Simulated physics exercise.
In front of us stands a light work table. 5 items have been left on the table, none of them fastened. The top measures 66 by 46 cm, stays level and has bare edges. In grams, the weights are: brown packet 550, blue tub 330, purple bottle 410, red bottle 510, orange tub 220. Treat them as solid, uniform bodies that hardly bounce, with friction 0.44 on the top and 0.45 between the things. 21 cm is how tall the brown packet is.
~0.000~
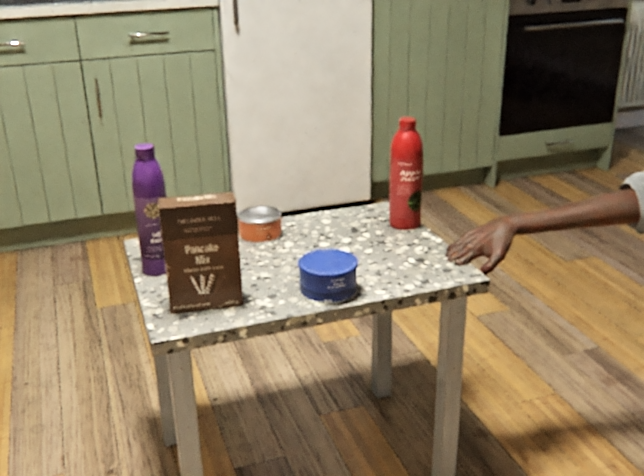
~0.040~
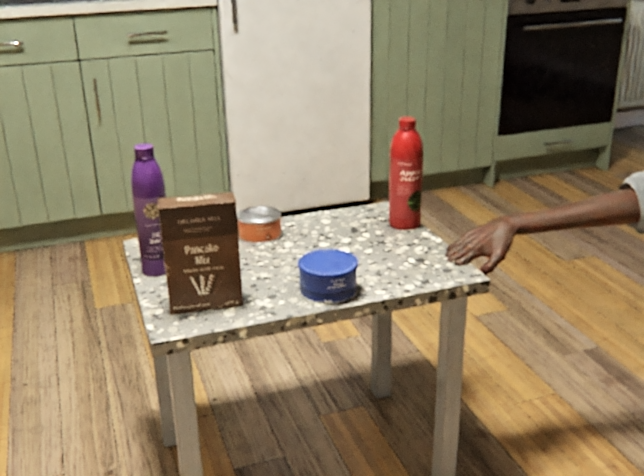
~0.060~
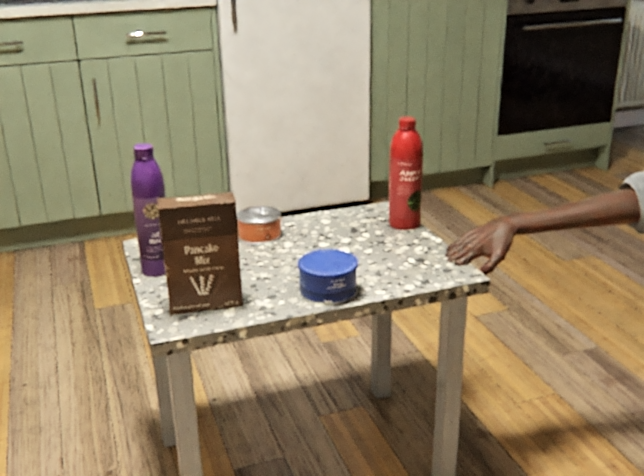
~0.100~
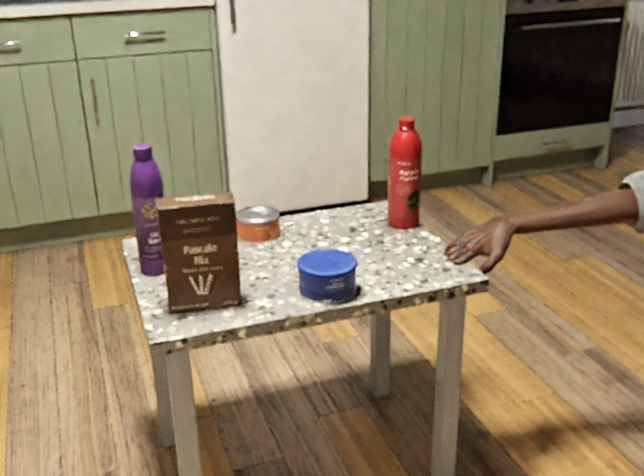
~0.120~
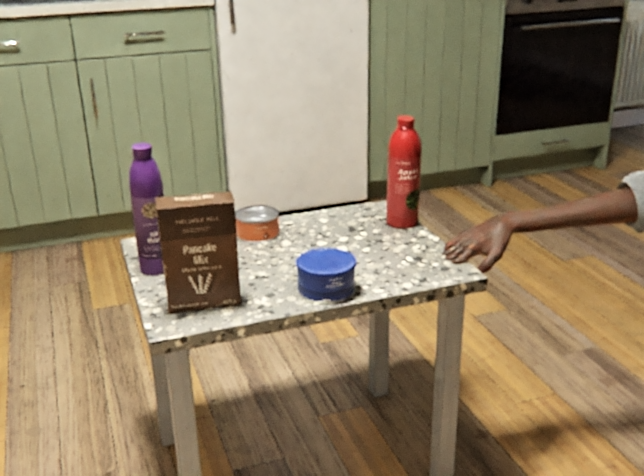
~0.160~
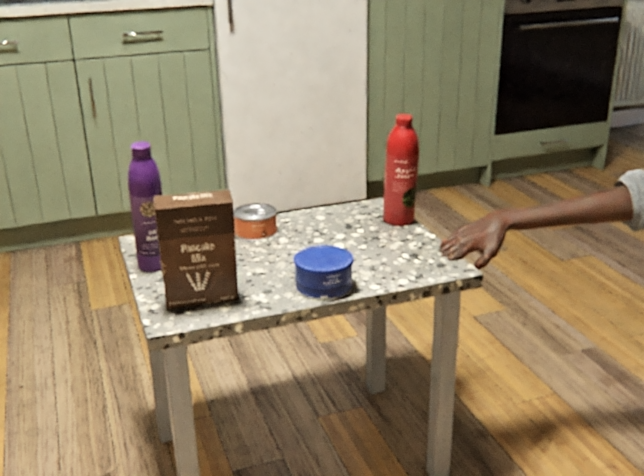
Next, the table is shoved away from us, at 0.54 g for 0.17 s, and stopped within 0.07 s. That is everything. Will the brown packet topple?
Fallen.
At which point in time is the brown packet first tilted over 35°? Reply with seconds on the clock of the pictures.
Around 0.5 s on the clock.
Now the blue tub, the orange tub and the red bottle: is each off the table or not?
Observed: Blue tub remains in bounds; orange tub remains in bounds; red bottle exits its support.
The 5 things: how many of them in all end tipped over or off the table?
My answer is 3.
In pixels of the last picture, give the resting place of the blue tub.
My guess is roughly (305, 250).
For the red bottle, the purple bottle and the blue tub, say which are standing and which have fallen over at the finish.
Here's how it ends: The red bottle comes down, the purple bottle comes down, and the blue tub never goes down.
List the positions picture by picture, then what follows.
The first picture shows brown packet (202, 253); blue tub (328, 276).
The second picture shows red bottle (406, 173); orange tub (260, 225).
The third picture shows blue tub (328, 277); purple bottle (151, 210).
The fourth picture shows red bottle (405, 173); orange tub (258, 224).
The fifth picture shows table along by 1 cm; blue tub (326, 275); purple bottle (149, 210).
The sixth picture shows table along by 3 cm; brown packet (198, 250) 6° off upright; red bottle (401, 170) 4° off upright.
After 0.36 s, table along by 11 cm; brown packet 29° off upright near (190, 242); purple bottle 12° off upright; orange tub moved 2 cm.
After 0.76 s, table along by 11 cm; brown packet and red bottle now off the table; purple bottle 25° off upright; orange tub moved 3 cm.
After 0.96 s, table along by 11 cm; purple bottle 67° off upright; orange tub moved 3 cm; blue tub moved 3 cm.
After 1.06 s, table along by 11 cm; purple bottle on its side; orange tub moved 3 cm; blue tub moved 3 cm.
In the end (1.7 s), off the table and tipped over, brown packet and red bottle; toppled on the table, purple bottle; the other 2 under 5 cm from the start.
